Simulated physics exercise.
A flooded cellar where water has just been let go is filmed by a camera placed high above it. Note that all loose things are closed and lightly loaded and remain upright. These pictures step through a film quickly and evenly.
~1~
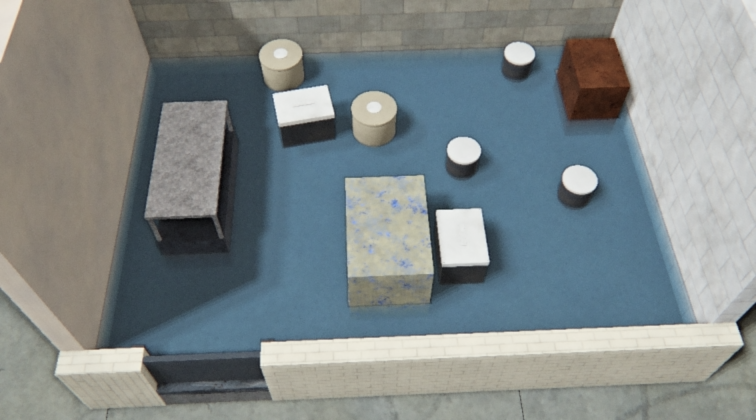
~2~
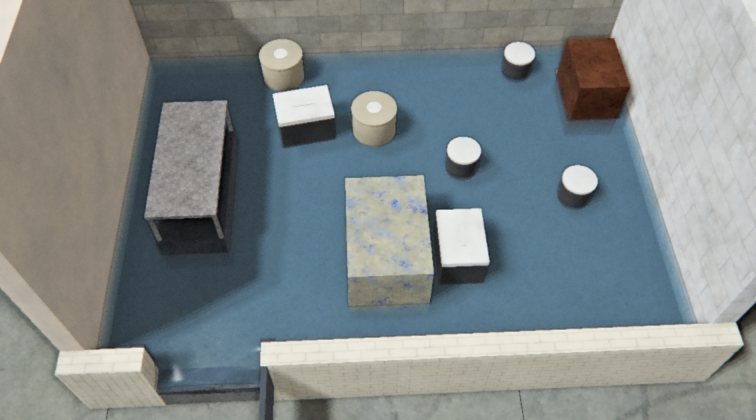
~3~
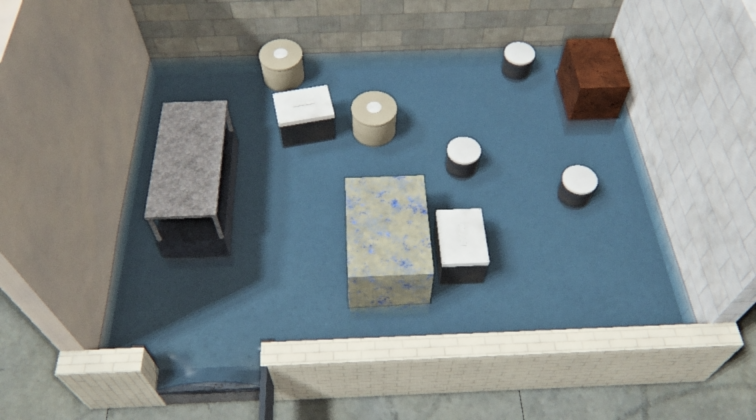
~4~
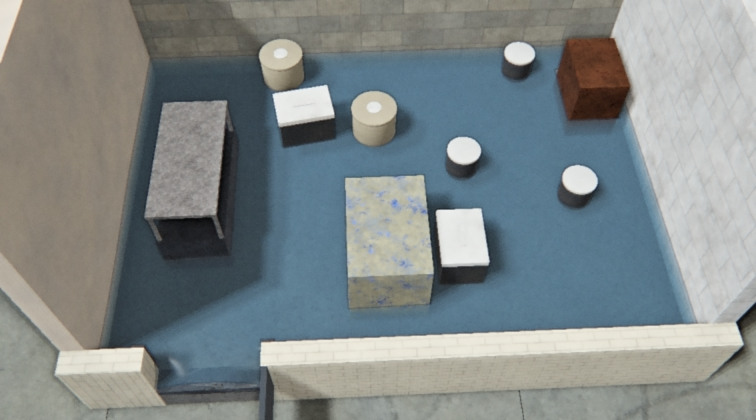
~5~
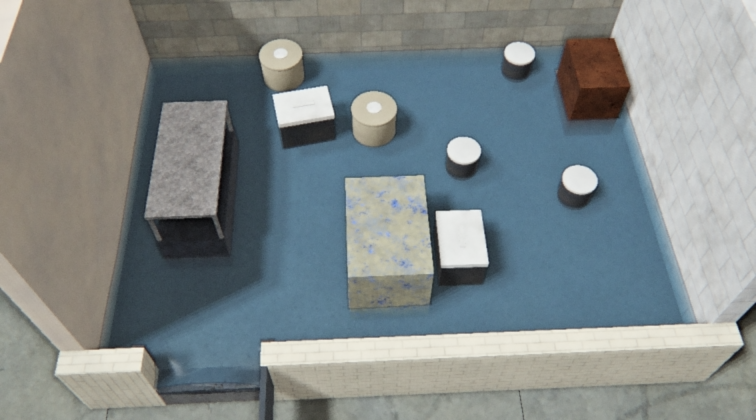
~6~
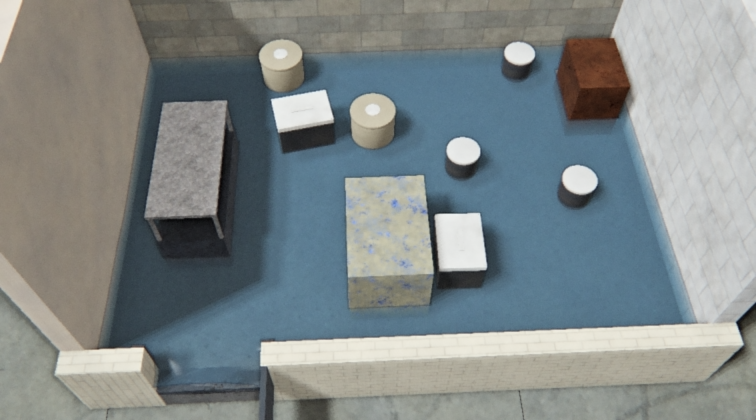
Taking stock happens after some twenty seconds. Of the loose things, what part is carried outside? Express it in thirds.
It comes to a third to two thirds.
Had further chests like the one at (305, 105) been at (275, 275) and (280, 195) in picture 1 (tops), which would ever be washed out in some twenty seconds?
In order, the first is escaping and the second is escaping.
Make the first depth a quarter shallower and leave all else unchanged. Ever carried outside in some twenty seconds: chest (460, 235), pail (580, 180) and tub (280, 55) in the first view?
In the order given: Never lost, never lost and never lost.
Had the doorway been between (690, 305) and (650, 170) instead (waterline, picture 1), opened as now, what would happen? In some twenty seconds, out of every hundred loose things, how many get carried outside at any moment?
I'd say some 90 in a hundred.
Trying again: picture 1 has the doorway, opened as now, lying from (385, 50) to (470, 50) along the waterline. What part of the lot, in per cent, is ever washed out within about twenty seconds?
Close to 90 percent.
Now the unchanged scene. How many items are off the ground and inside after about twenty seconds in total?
The count is 4.
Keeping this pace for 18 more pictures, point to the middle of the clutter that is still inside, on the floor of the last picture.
That works out to about (377, 199) on the floor.
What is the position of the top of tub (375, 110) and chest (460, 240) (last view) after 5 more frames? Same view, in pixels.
The first top is close to (343, 129) and the second close to (454, 265).
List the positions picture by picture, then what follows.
The first frame shows a chest at (303, 104) floats; a chest at (462, 236) floats; 0 of 7 have shifted.
The second frame shows a chest at (303, 104) floats; a chest at (462, 236) floats; 0 of 7 have shifted.
The third frame shows a chest at (303, 104), afloat; a chest at (462, 236) floats; 0 of 7 have shifted.
The fourth frame shows a chest at (303, 104), afloat; a chest at (462, 236) floats; 0 of 7 have shifted.
The fifth frame shows a chest at (303, 105) floats; a chest at (462, 237) floats; 0 of 7 have shifted.
The sixth frame shows a chest at (302, 109), afloat, close to its start; a chest at (460, 240) floats, close to its start; 1 of 7 have shifted.
A moment on, 0 of 7 are out; 7 afloat.
Next, 0 of 7 are out; 7 afloat.
Later, 1 of 7 are out; 6 afloat.
In the end, 3 of 7 are out; 4 afloat.
